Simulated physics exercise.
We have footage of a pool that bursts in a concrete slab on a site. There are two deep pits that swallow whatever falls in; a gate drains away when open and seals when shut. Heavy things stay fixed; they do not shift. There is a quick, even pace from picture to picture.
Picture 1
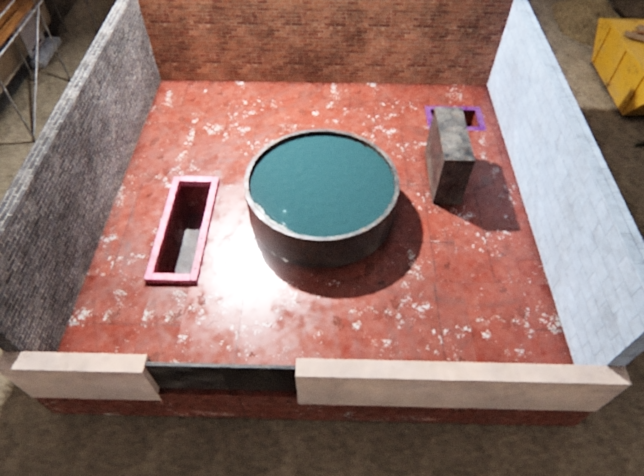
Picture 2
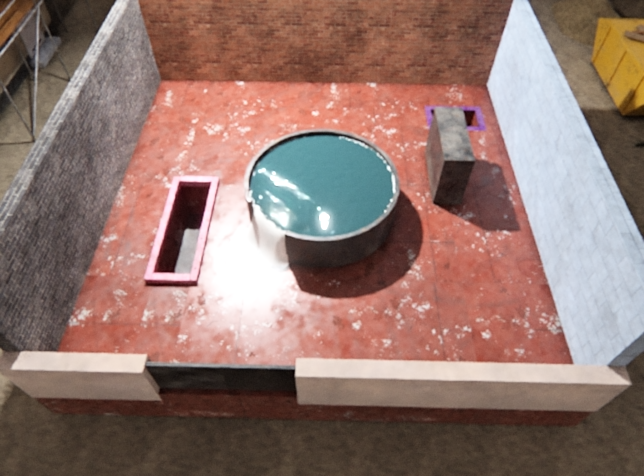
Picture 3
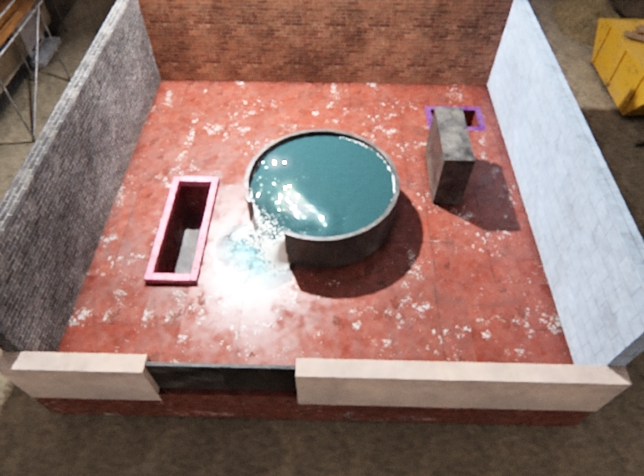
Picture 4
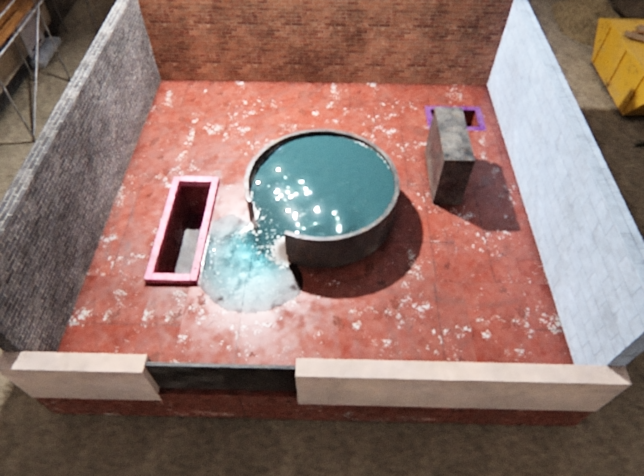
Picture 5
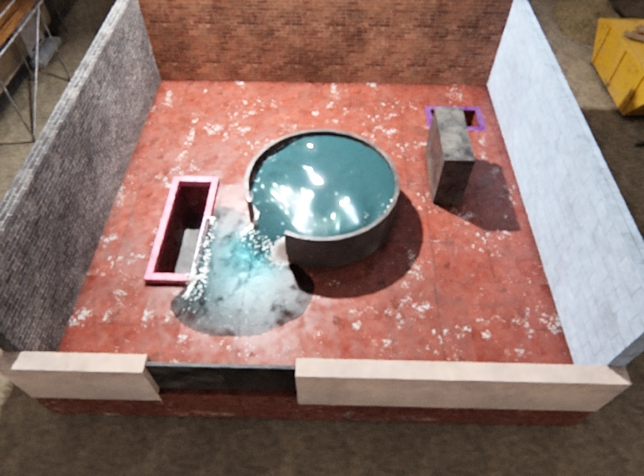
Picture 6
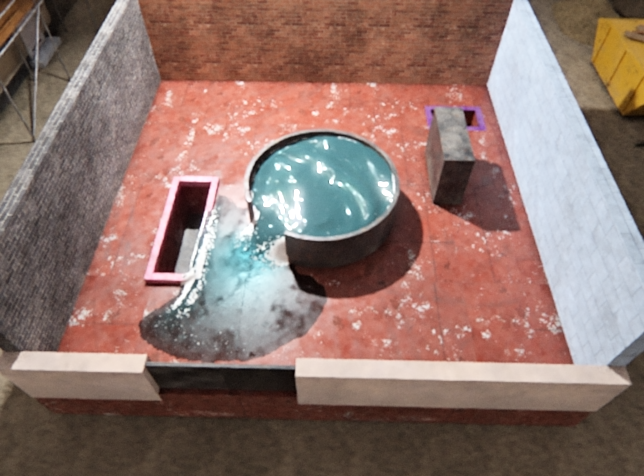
A round grey tank of teal water stands at the centre of a mottled red floor, seen from a high, fixed viewpoint. Grey, brick and pale walls enclose it, with a pink-edged rectangular opening at left and a dark upright block by a purple-edged one at right. Water bursts through the tank's lower-left side and fans across the floor toward the lower left, foaming past the pink frame.
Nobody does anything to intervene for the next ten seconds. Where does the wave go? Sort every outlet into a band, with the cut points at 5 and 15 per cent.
Final shares: The gate under 5 %; the pink pit over 15 %; the purple pit under 5 %.
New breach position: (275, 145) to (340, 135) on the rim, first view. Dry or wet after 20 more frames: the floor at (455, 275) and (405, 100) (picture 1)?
In turn: No water, wet.
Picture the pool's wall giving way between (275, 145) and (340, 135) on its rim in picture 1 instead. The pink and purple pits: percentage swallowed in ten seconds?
Pink 2 %, purple 14 %.
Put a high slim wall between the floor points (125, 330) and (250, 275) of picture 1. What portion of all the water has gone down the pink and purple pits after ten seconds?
I'd say pink collects roughly 35 % while purple collects roughly 0 %.
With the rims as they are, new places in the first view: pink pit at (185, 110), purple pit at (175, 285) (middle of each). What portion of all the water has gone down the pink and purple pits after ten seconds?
Of the total, the pink pit holds 2 per cent and the purple pit 40 per cent.
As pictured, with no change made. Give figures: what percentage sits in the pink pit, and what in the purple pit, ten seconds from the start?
That's 16 per cent for the first and 0 per cent for the second.
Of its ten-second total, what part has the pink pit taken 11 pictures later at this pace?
Close to 45 percent.
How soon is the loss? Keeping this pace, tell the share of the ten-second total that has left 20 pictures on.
I'd put it at 70 per cent.
A moment on, water covers 15 % of the floor; the gate 0 %, the pink pit 4 %, the purple pit 0 %.
Next, water covers 20 % of the floor; the gate 0 %, the pink pit 8 %, the purple pit 0 %.
Then, water covers 30 % of the floor; the gate 0 %, the pink pit 12 %, the purple pit 0 %.
Later, water covers 60 % of the floor; the gate 0 %, the pink pit 15 %, the purple pit 0 %.
In the end, water covers 95 % of the floor; the gate 0 %, the pink pit 17 %, the purple pit 0 %.
